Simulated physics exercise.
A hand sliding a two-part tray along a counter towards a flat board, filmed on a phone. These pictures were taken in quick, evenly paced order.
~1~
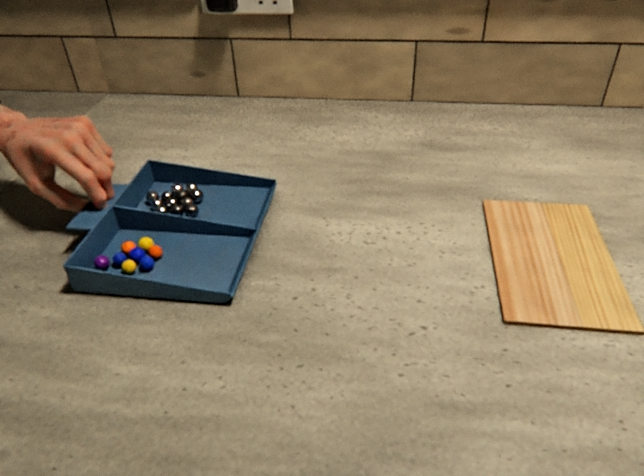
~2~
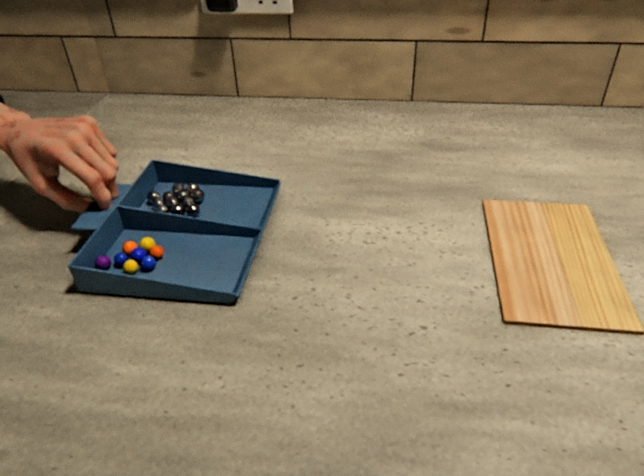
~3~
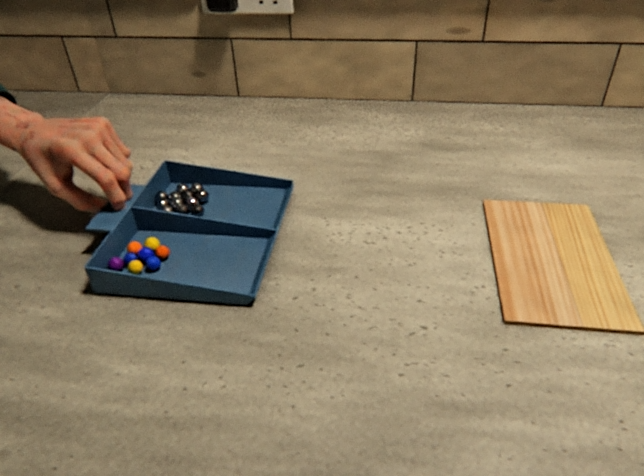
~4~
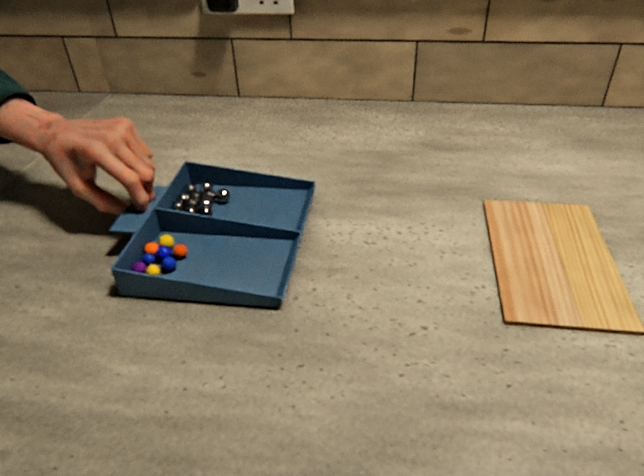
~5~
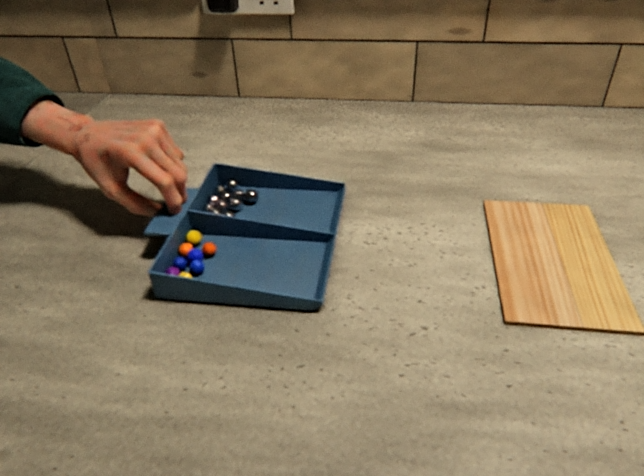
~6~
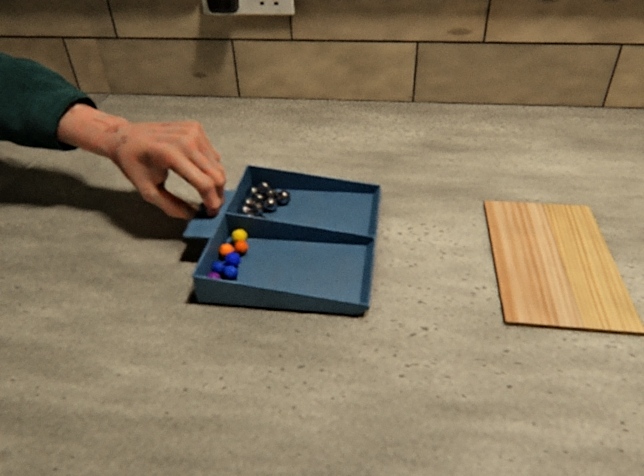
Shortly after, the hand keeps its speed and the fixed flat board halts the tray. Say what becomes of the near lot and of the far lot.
The near lot spills some over the edge, and the far lot spills some over the edge.
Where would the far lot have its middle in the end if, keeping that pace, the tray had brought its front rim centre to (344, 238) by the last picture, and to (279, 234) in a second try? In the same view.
(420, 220), then (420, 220).
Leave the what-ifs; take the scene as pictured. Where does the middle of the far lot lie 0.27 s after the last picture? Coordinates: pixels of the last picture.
Centre estimate, last view: Approx. (436, 211).
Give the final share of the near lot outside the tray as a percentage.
Roughly 60 %.
Then, 0.08 s on from there, tray still sliding, front rim near (432, 243); near lot all inside; far lot all inside.
Then, 0.27 s on from there, tray stopped at the flat board; near lot all inside, moved towards the front rim; far lot all inside, moved towards the front rim.
Then, 0.48 s on from there, tray stopped at the flat board; near lot near two thirds out of the tray; far lot near half out of the tray.
In the end, tray stopped at the flat board; near lot near two thirds out of the tray; far lot near half out of the tray.
